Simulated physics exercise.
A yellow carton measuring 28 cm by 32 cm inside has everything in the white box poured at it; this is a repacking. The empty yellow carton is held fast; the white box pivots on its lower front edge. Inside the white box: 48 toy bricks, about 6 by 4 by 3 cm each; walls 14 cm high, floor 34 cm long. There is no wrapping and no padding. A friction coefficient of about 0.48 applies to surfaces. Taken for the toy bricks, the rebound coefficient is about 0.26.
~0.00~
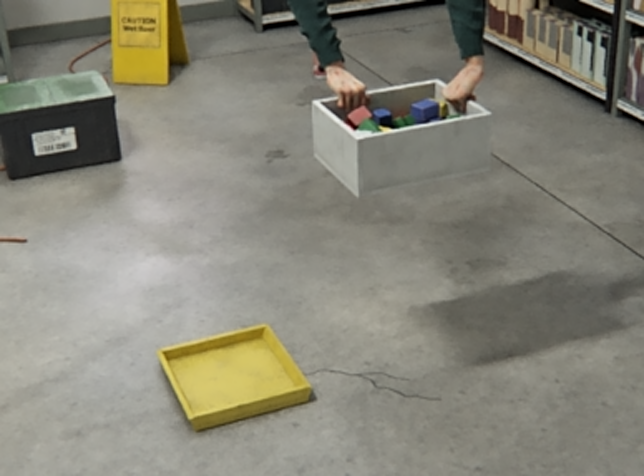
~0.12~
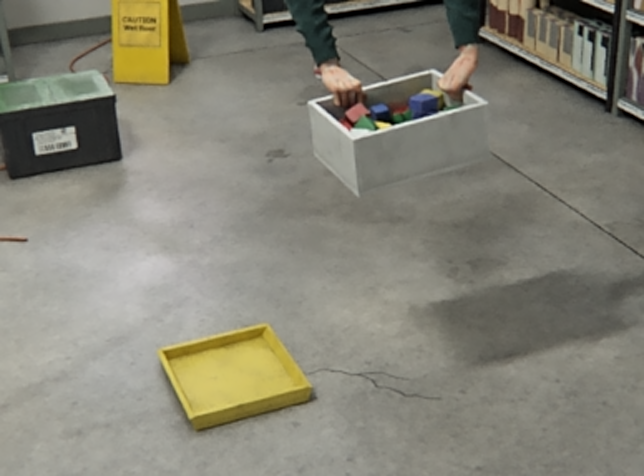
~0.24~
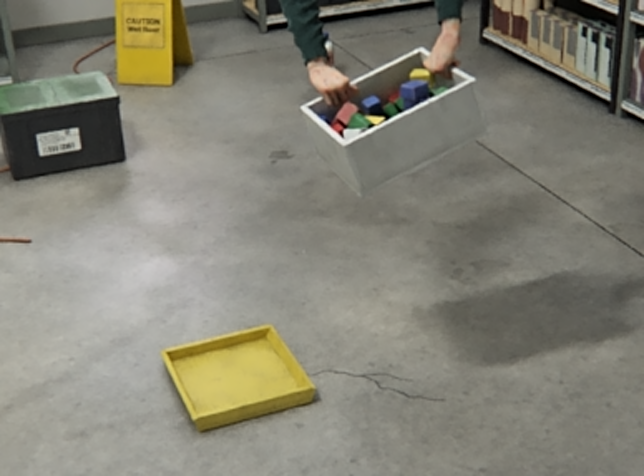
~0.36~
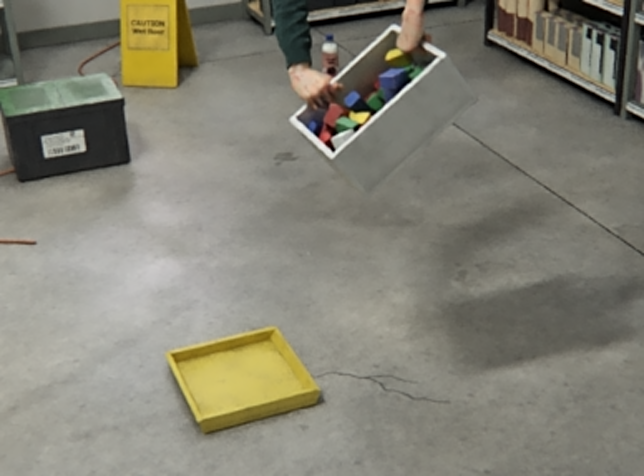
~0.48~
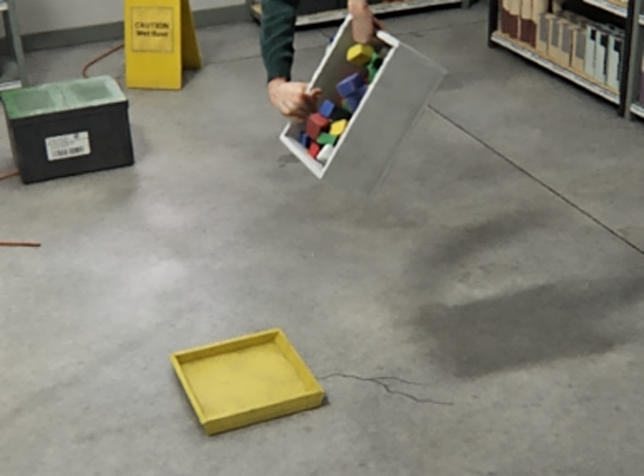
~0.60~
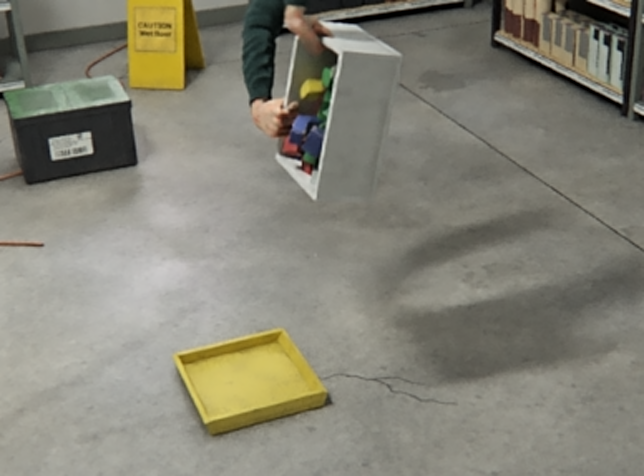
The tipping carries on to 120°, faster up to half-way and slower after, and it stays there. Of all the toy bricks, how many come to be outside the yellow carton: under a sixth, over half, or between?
Outside the yellow carton: One-sixth to one-half.
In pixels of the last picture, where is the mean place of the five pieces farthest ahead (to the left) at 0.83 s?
Close to (235, 269).
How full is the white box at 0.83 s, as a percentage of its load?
It comes to near 80 percent of it.
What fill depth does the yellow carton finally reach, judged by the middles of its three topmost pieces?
I'd say near 8 cm.
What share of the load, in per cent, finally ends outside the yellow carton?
30 %.
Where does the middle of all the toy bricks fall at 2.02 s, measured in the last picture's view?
Centre: Approx. (223, 380).
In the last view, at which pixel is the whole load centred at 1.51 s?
Centre: About (230, 378).
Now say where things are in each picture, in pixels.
In the first picture (we follow the rim corner now nearest the camera; the camera pans a little), white box at (361, 137); yellow carton at (193, 416); tilt 0°; nothing out yet.
The second picture shows white box at (357, 137); tilt 5°.
The third picture shows white box at (347, 142); tilt 17°.
The fourth picture shows white box at (334, 154); tilt 35°.
The fifth picture shows white box at (322, 173); tilt 56°.
The sixth picture shows white box at (315, 195); yellow carton at (209, 420); tilt 77°; 1 out, the lowest brick at (299, 131).
After 0.83 s, tilt 110°; 39 still in the white box and 9 in the air.
After 1.11 s, tilt 120°; 12 still in the white box, 9 in the yellow carton, 10 outside the yellow carton and 17 in the air.
After 1.51 s, tilt 120°; 27 in the yellow carton, 16 outside the yellow carton and 5 in the air.
Final count (at 2.02 s), 33 in the yellow carton and 15 outside the yellow carton. Asked share, 15 of 48, 31 per cent.
